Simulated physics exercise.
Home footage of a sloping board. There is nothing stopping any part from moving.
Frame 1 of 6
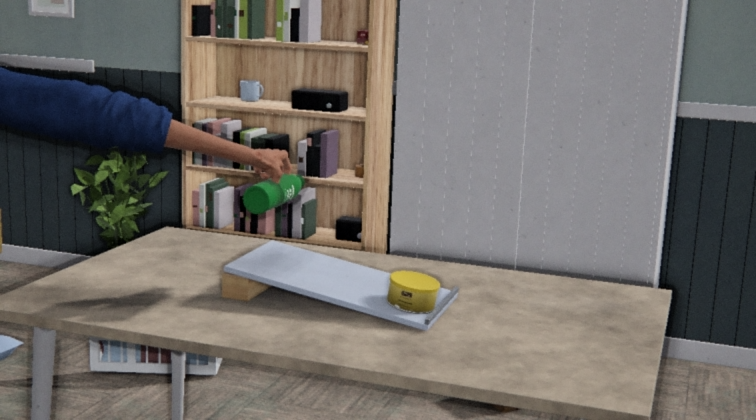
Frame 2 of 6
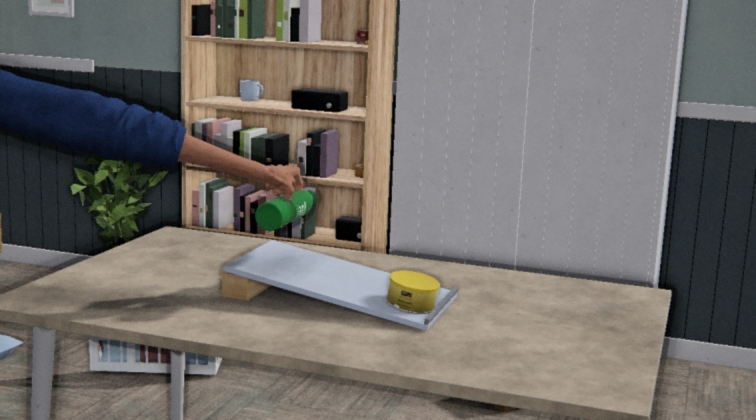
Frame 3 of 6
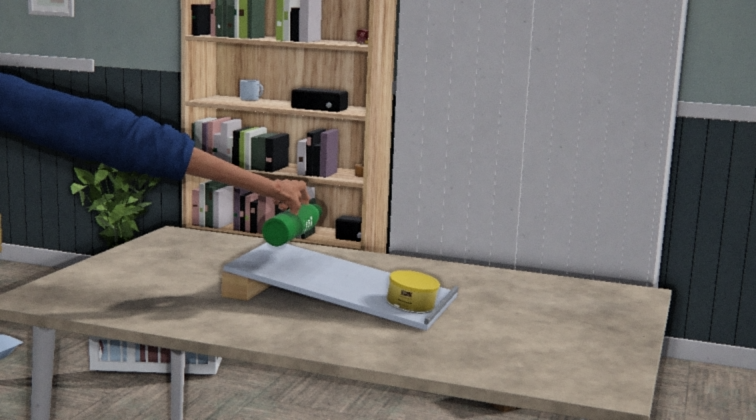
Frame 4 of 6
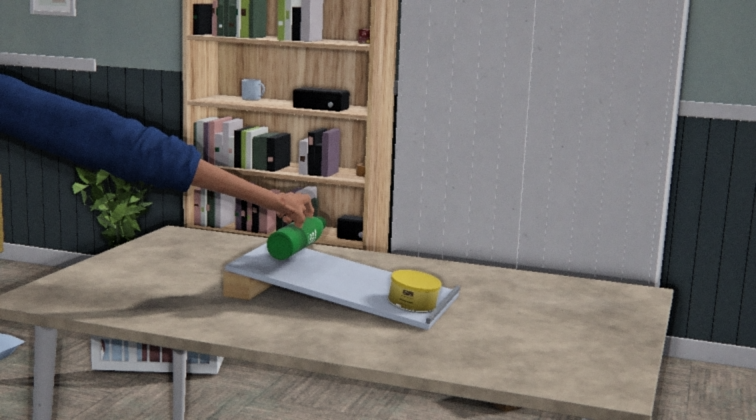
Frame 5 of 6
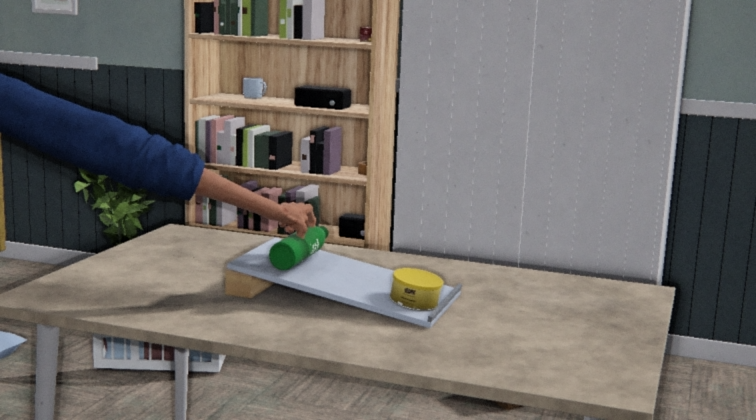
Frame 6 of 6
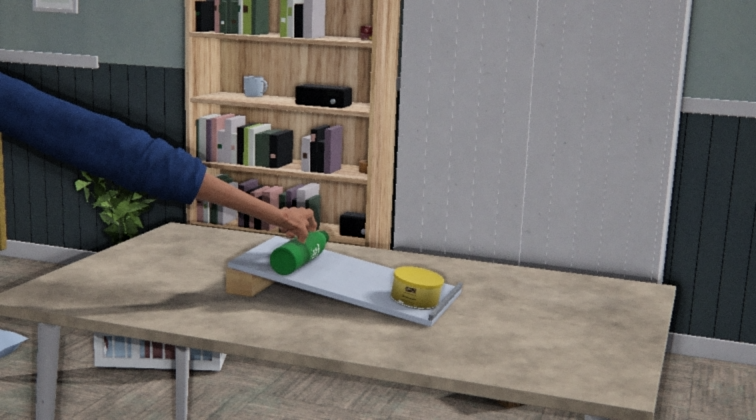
Green bottle held on its side by a hand, coming down onto the raised end of a sloping board, yellow tub staying still.
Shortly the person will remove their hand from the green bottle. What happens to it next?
Downslope movement.
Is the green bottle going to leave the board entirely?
Once it settles, it is resting on top.
Then, 0.50 s past the last view, green bottle displaced about its own width near (328, 256).
Then, 0.70 s past the last view, green bottle displaced well along near (359, 265).
Then, 0.80 s past the last view, green bottle displaced well along near (379, 270).
Finally, moved from the start, green bottle; yellow tub still in place. Final places as the last picture's camera would see them, green bottle near (388, 273). The green bottle slides or rolls down.
